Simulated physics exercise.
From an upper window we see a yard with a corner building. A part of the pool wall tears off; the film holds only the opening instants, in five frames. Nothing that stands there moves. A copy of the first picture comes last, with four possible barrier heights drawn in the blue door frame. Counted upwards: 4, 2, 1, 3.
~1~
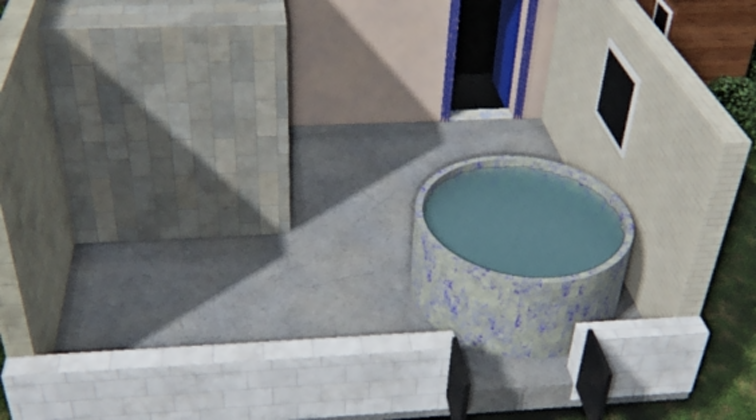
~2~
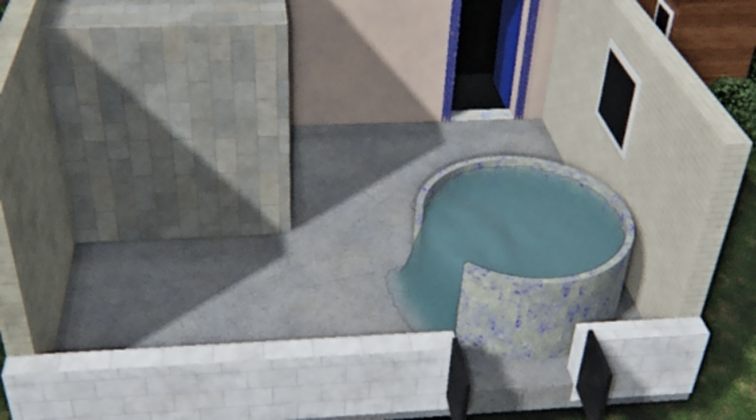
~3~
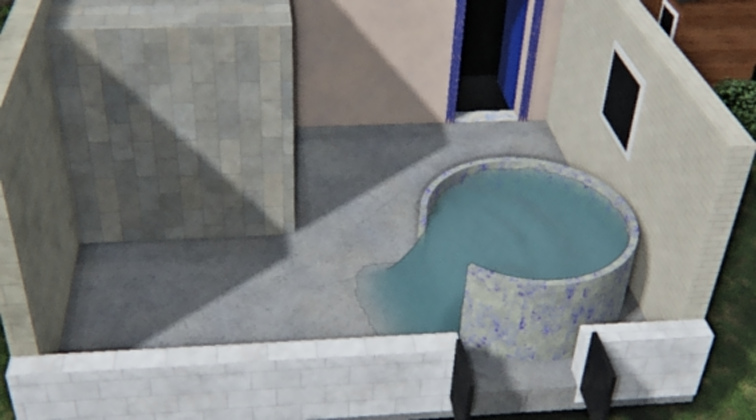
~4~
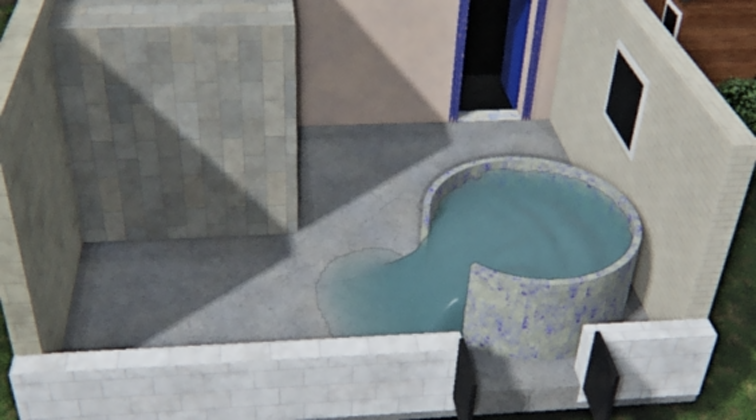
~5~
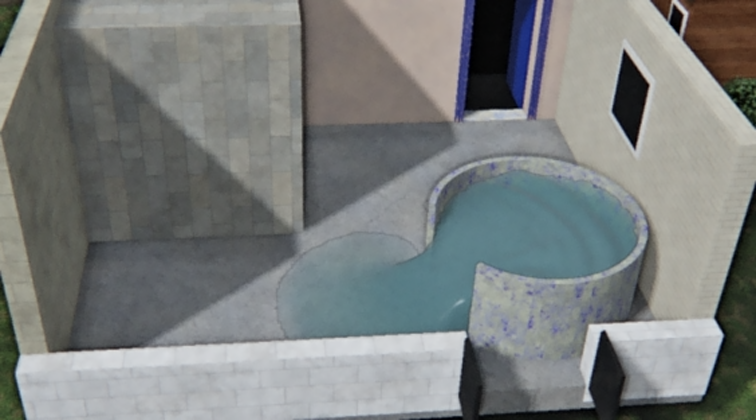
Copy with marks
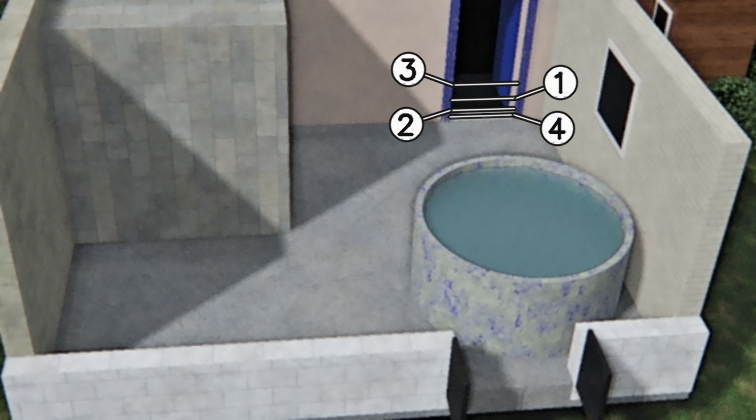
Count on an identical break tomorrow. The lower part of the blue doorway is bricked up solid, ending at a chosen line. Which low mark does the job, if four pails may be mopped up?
2.
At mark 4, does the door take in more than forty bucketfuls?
No, less.
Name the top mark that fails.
The answer is 4.
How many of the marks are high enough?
Three of them.
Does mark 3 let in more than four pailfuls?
No.
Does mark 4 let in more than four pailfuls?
Yes.
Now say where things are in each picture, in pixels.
Water in the pool at rest, its middle at (523, 220); foot of the blue doorway at (481, 120); open gate at (515, 323), in the first picture.
Front seen at (399, 288), 2 % of the ground wet, in the second picture.
Front seen at (371, 270), 5 % of the ground wet, in the third picture.
Front seen at (330, 272), 10 % of the ground wet, in the fourth picture.
Front seen at (288, 295), 17 % of the ground wet, in the fifth picture.
On the marked copy, 1 at (483, 99); 2 at (482, 109); 3 at (485, 84); 4 at (481, 115); from the bottom up 4, 2, 1, 3.
For mark 1, nothing gets over.
For mark 2, a bucket or two gets in.
For mark 3, nothing gets over.
For mark 4, some 15 bucketfuls get in.
